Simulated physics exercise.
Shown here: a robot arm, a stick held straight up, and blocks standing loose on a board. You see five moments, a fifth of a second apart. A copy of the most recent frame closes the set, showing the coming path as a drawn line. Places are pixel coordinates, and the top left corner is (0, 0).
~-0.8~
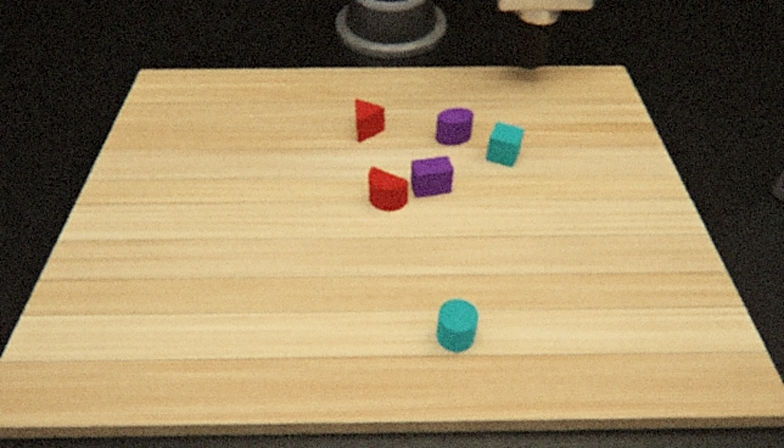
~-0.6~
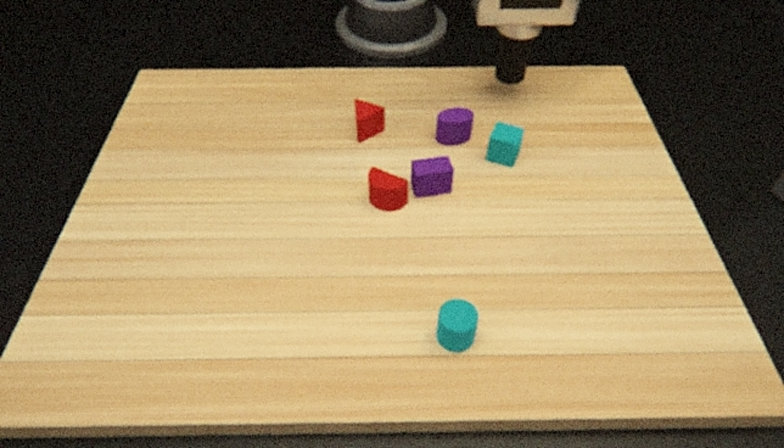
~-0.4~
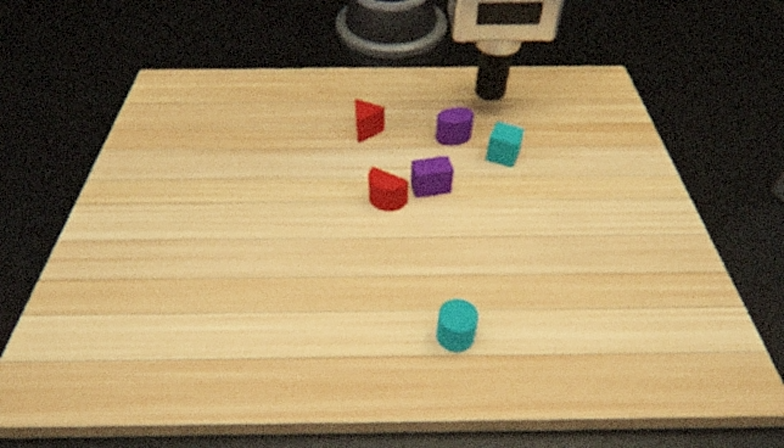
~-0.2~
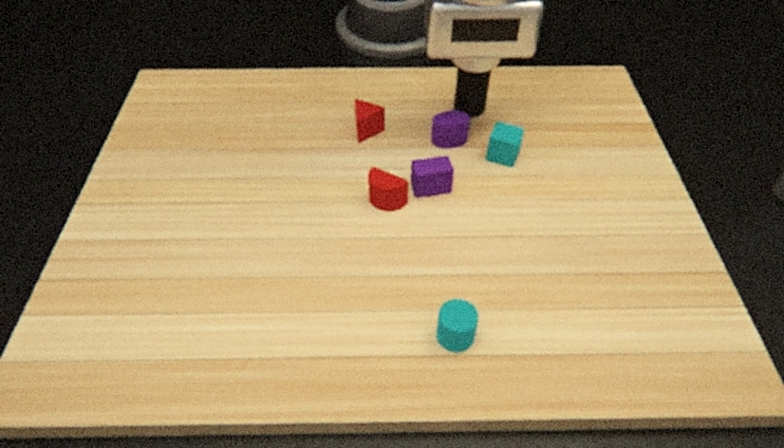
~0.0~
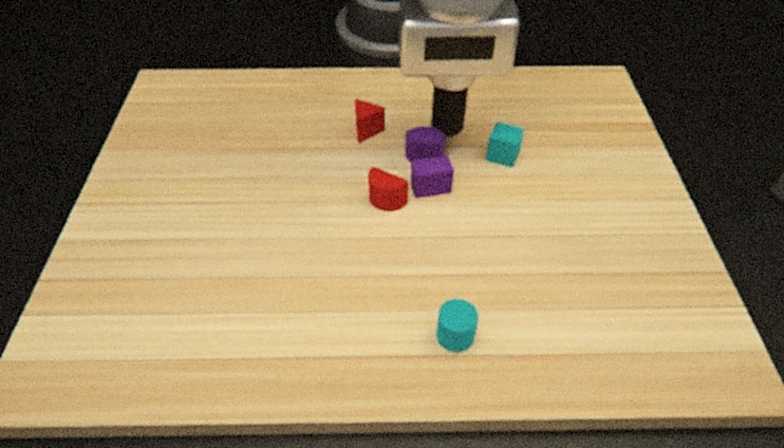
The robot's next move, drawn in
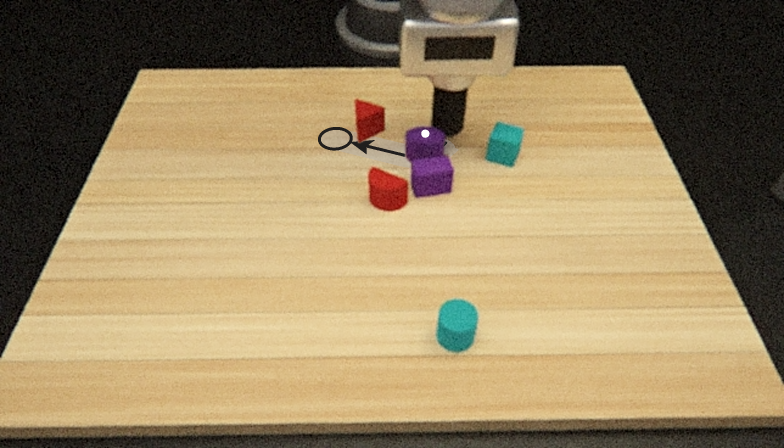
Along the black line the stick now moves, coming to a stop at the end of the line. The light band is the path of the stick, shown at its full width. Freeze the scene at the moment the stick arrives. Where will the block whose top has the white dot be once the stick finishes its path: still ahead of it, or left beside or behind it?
By the time the path ends, the block whose top has the white dot has slid off to the side or behind.
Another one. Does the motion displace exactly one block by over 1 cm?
No, I don't think so.
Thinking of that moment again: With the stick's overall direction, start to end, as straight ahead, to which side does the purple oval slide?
Toward the left.
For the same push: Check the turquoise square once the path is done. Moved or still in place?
It holds its position.
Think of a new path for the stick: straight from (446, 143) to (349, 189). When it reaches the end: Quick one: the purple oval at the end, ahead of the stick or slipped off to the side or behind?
That block remains ahead.
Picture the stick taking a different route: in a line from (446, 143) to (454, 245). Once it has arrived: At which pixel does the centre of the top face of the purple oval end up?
My estimate: (419, 145).
The line goes from (446, 143) by way of (413, 157) and (373, 148) to (335, 139); the dot is on the purple oval.
The first path, step by step. One third of the way, stick at (413, 140); purple oval at (390, 148).
Two thirds of the way, stick at (372, 131); purple oval at (382, 149).
At the end, stick at (334, 122); red three-sided block at (351, 101), turned 65° clockwise; purple oval at (382, 149); purple rectangular block unmoved; turquoise square unmoved.
